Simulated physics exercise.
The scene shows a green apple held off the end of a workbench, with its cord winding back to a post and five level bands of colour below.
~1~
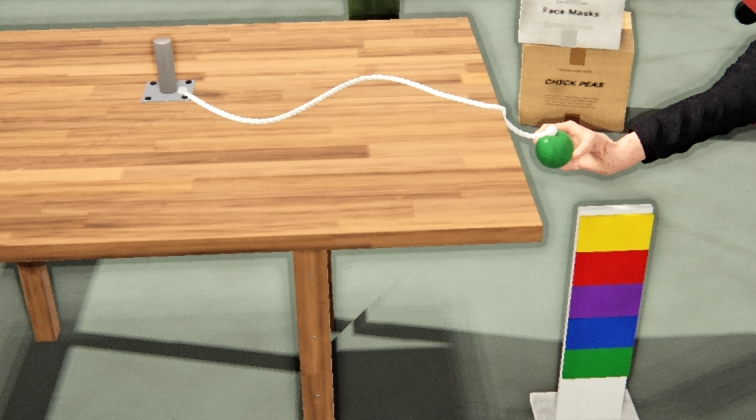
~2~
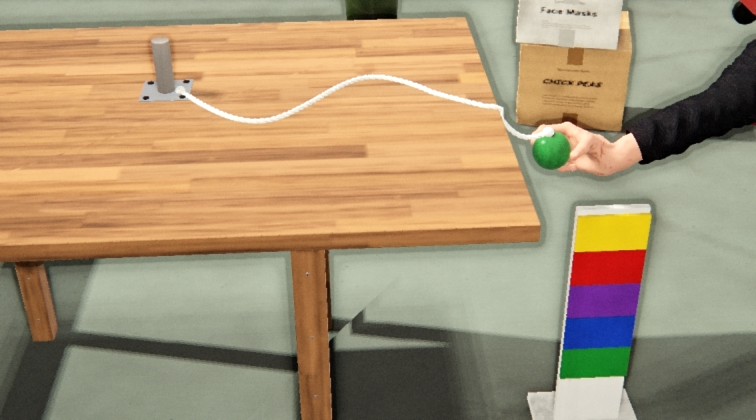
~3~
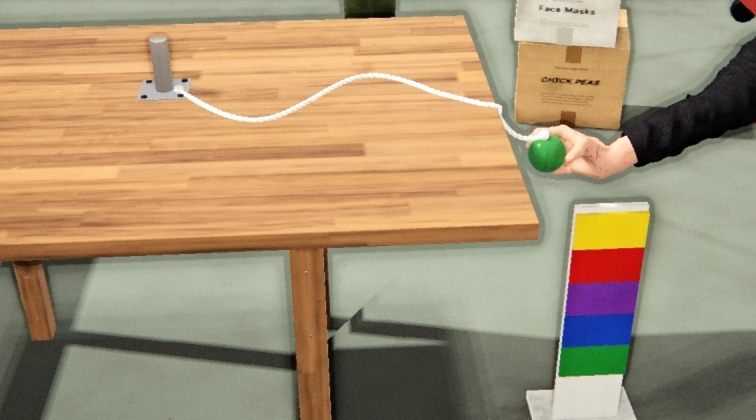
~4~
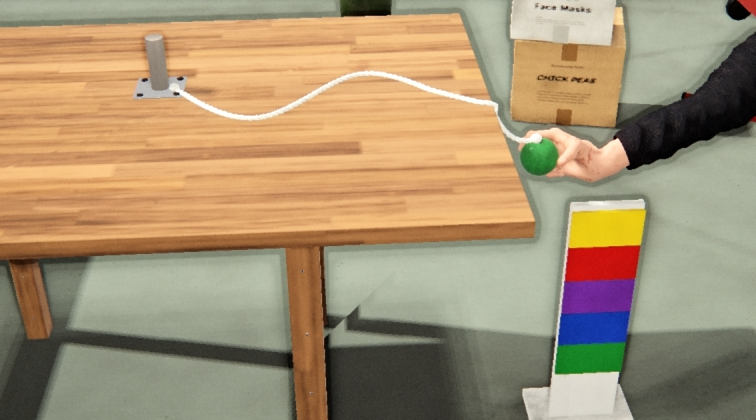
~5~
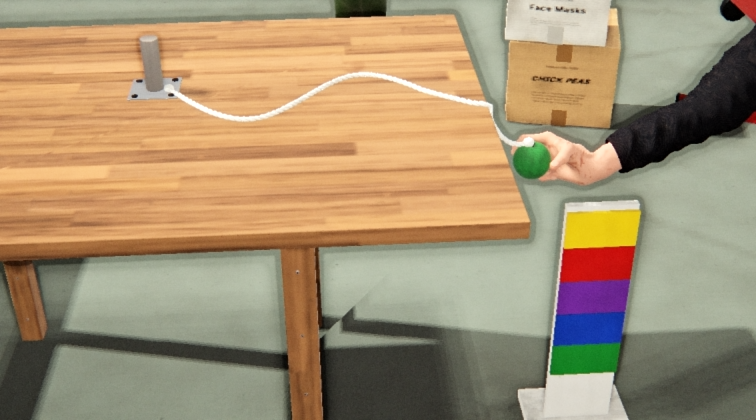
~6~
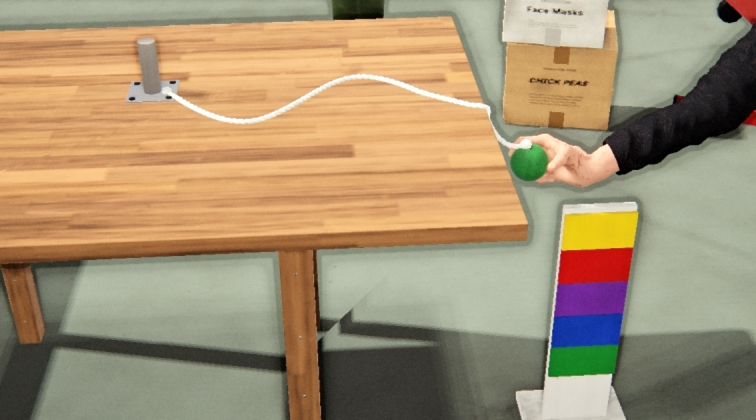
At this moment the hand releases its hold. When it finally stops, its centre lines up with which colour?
Red.
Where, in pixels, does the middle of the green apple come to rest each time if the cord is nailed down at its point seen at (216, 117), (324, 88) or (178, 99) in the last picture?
(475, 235); (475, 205); (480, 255).
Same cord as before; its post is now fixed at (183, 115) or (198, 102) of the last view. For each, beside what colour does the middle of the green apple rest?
The first case gives purple, the second gives purple.
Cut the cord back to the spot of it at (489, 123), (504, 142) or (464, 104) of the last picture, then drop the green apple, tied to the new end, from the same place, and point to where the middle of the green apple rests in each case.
In that order: (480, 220), (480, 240) and (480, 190).
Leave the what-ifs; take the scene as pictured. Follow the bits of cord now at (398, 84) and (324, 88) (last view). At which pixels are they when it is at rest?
First: (477, 106). Second: (386, 101).
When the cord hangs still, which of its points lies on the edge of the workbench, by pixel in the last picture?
The point at (408, 87).
Early on, apple near (520, 249); level with yellow.
Midway, apple near (458, 253); level with red.
Near the end, apple near (490, 267); level with red.
Finally, apple near (480, 265); level with red. Its middle rests at the red band.
